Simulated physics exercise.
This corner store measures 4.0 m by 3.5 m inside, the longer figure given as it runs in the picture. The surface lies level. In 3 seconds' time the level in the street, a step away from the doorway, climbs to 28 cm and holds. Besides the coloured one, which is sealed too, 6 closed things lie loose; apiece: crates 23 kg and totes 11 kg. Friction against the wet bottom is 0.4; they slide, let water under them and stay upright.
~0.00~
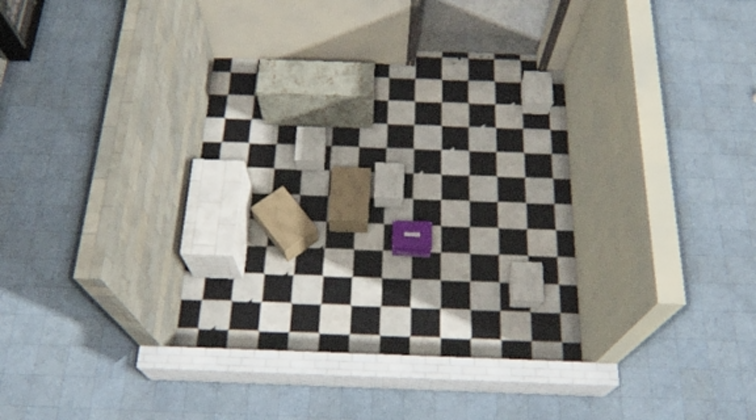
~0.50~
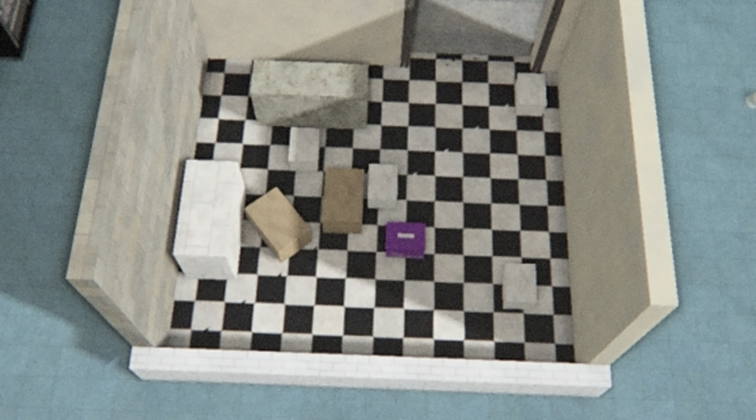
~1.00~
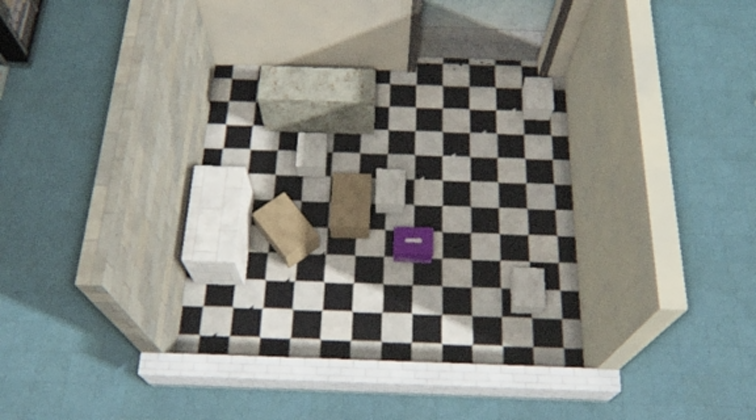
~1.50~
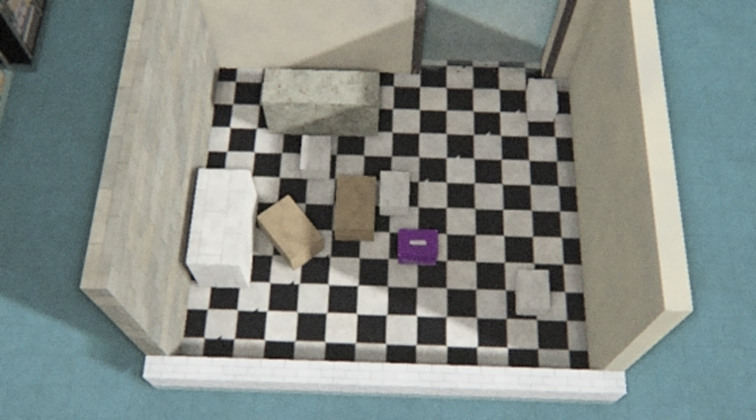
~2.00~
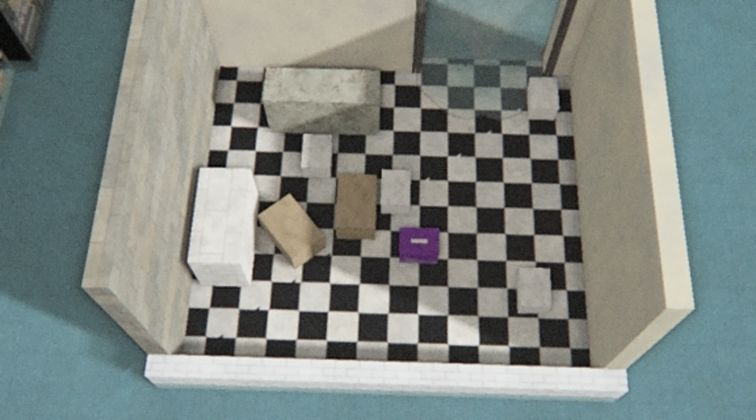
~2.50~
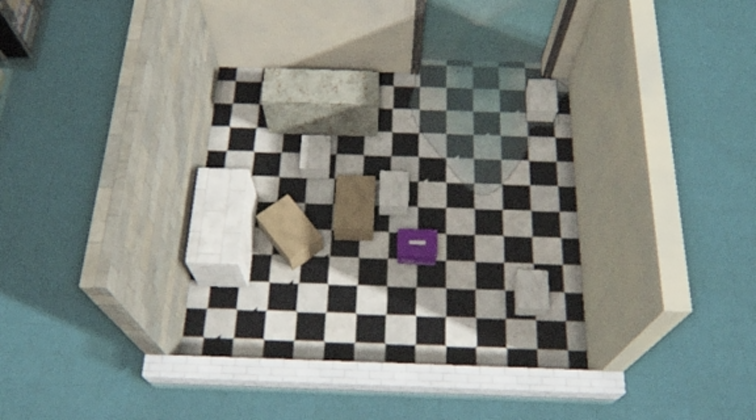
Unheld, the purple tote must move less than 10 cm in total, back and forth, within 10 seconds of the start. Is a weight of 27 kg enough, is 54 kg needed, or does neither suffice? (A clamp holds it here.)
54 kg is needed.
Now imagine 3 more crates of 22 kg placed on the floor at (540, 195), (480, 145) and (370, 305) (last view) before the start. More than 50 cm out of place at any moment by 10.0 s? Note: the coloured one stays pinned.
The first comes out above the threshold, the second above the threshold, the third above the threshold.
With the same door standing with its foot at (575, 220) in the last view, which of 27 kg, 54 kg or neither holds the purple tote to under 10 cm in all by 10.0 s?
For that position, the bigger mass alone succeeds.
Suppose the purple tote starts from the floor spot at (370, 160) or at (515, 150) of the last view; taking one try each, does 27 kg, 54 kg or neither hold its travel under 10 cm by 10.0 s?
In turn: The lighter mass suffices; only the heavier mass works.
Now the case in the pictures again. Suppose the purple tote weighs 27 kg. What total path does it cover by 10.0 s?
About 150 cm.
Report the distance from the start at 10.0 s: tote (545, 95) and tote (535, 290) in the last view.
200 cm and 300 cm respectively.
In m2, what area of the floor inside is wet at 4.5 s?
At that time the wet patch spans about 8.5 m2.
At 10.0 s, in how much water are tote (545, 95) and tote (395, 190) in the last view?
Depth approx. 20 cm / 21 cm.
After 3.5 s the purple tote would be 0 cm from its start with 27 kg and 0 cm from its start with 54 kg; 5 cm of water round it then.
After 4.5 s the purple tote would be 17 cm from its start with 27 kg and 0 cm from its start with 54 kg; 8 cm of water round it then.
After 7.0 s the purple tote would be 34 cm from its start with 27 kg and 0 cm from its start with 54 kg; 15 cm of water round it then.
After 10.0 s the purple tote would be 108 cm from its start with 27 kg and 0 cm from its start with 54 kg; 21 cm of water round it then.
